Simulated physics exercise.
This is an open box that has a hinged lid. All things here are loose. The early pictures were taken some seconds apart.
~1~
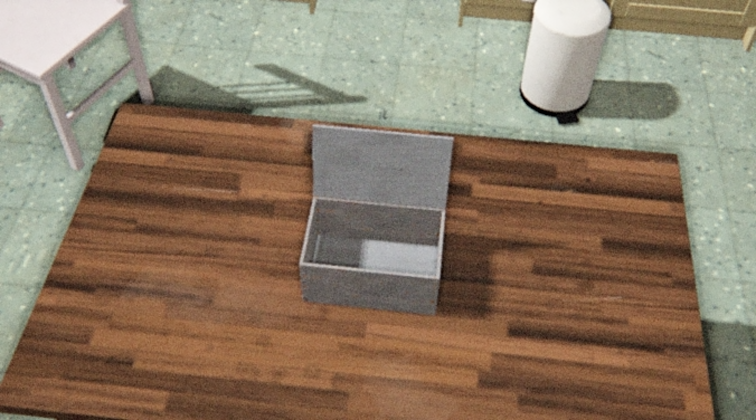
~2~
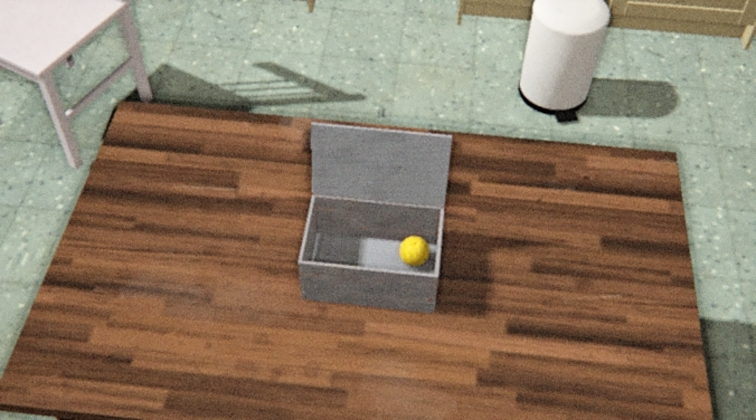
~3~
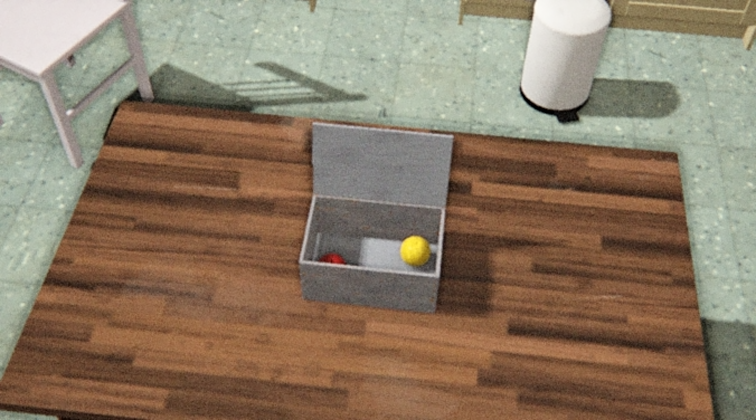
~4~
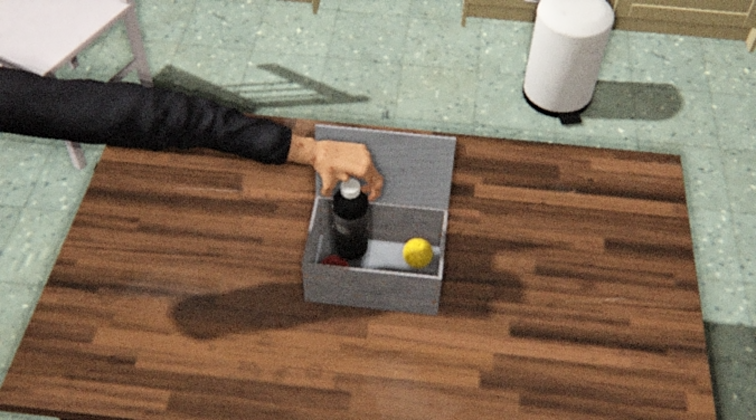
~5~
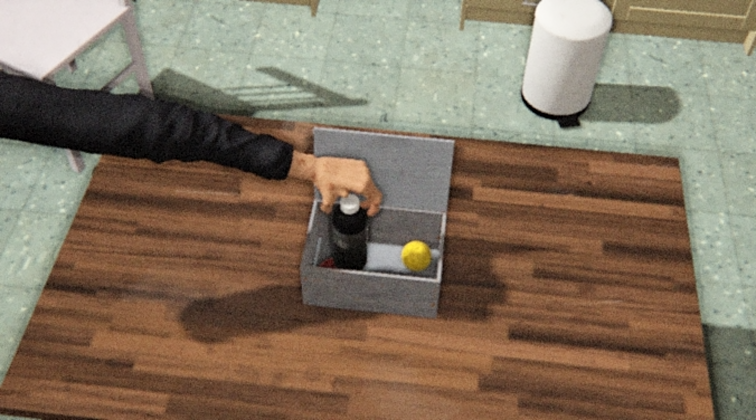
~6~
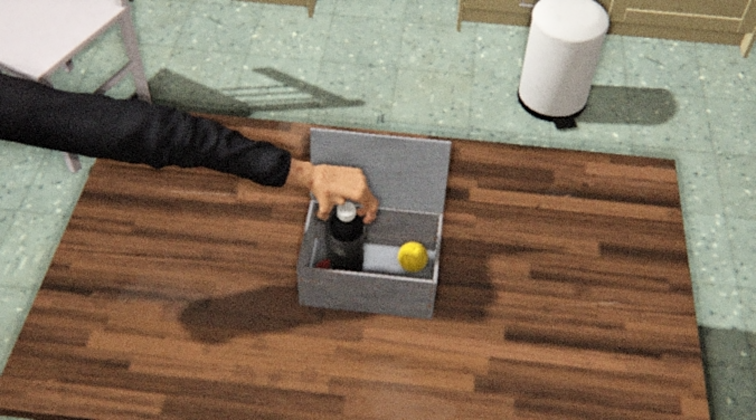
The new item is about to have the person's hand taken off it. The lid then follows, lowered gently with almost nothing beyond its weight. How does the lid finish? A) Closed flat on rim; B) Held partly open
Closed flat on rim (A).
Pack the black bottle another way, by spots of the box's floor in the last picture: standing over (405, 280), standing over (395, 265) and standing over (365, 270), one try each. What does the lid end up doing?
Okay, so first it closes properly, then it closes properly, and last it doesn't close.
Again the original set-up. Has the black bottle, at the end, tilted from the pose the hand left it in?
At the finish the black bottle goes crooked.
Then, 1.00 s after the last picture, lid starting down; black bottle on its side near (383, 280); red apple rolled a little.
Then, 1.80 s after the last picture, lid 42° above the rim; black bottle on its side near (383, 280).
At rest, lid shut; tipped over in the box, black bottle; the other 2 in place. Seen from the same camera at the end, black bottle near (383, 280).
